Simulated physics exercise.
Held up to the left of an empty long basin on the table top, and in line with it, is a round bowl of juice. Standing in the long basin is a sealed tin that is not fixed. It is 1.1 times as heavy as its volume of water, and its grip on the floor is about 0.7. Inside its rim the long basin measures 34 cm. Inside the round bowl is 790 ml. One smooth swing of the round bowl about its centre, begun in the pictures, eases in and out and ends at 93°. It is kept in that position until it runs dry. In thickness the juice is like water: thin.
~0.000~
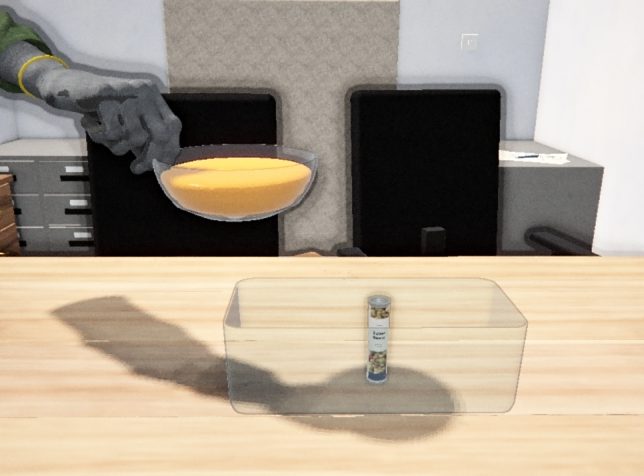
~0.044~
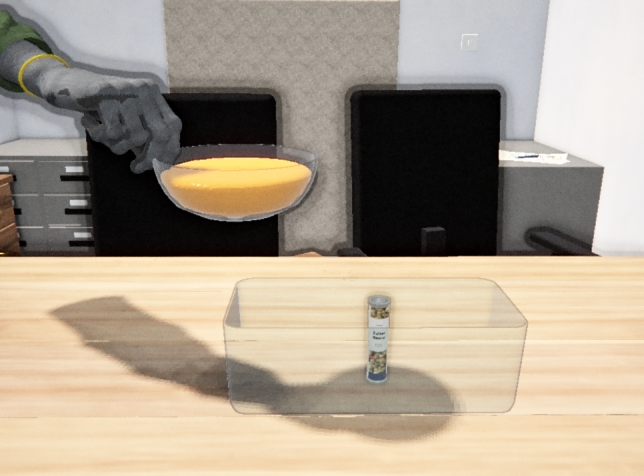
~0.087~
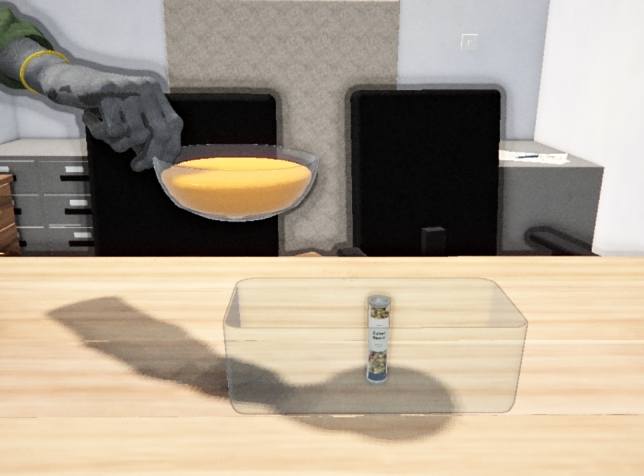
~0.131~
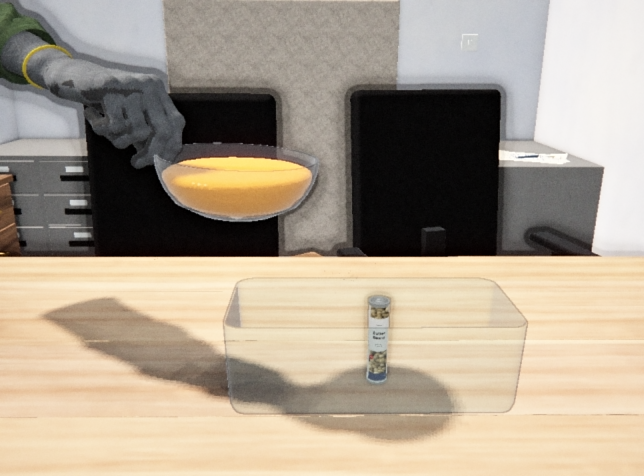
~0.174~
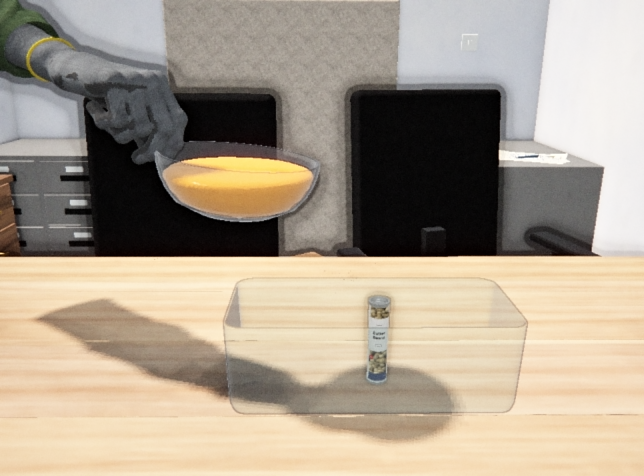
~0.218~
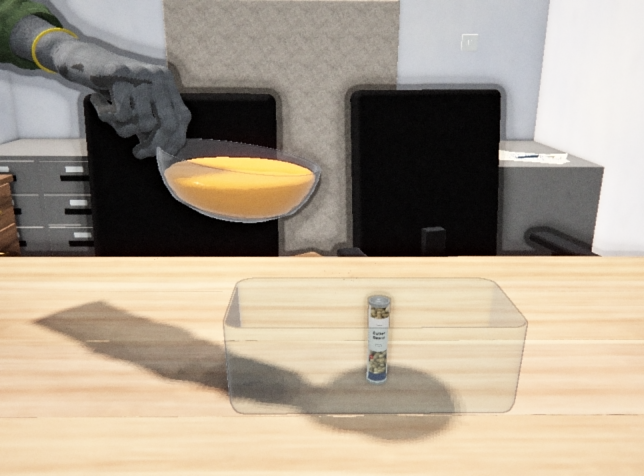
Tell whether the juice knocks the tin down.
It tilts over.
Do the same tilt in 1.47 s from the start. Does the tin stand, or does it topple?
Outcome - the tin stays erect.
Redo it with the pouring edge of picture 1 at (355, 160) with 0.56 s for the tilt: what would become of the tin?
Then the tin remains standing.
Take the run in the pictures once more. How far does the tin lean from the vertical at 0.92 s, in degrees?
The tilt comes to near 15°.
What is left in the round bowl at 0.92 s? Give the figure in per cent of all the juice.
I'd say some 4 per cent remains.
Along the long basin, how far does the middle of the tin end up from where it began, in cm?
All told, the tin's centre has moved close to 7.5 cm.
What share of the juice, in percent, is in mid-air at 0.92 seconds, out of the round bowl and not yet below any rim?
Near 7 percent.
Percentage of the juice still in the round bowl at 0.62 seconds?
Roughly 42 per cent.
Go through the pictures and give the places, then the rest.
It leans 0°; its right rim is at (317, 158); the juice meets the walls at (164, 170) and (312, 170); the long basin's rim runs from (231, 302) to (510, 302); the tin's top is at (379, 304), in the first frame.
It leans 0°; its right rim is at (317, 158); the juice meets the walls at (164, 169) and (312, 170), in the second frame.
It leans 2°; its right rim is at (317, 160); the juice meets the walls at (164, 169) and (313, 171), in the third frame.
It leans 3°; its right rim is at (318, 163); the juice meets the walls at (164, 168) and (313, 173), in the fourth frame.
It leans 6°; its right rim is at (319, 166); the juice meets the walls at (166, 167) and (314, 173), in the fifth frame.
It leans 9°; its right rim is at (319, 171); the juice meets the walls at (167, 167) and (316, 174), in the sixth frame.
By 0.62 s the tilt is 59° and 43 per cent is still to pour; the tin stands where it began.
By 0.92 s the tilt is 89° and 4 per cent is still to pour; the tin leans 15°.
By 1.23 s the tilt is 93° and 0 per cent is still to pour; the tin lies on its side.
By 1.57 s the tilt is 93° and 0 per cent is still to pour; the tin lies on its side.
At rest the tin lies on its side.
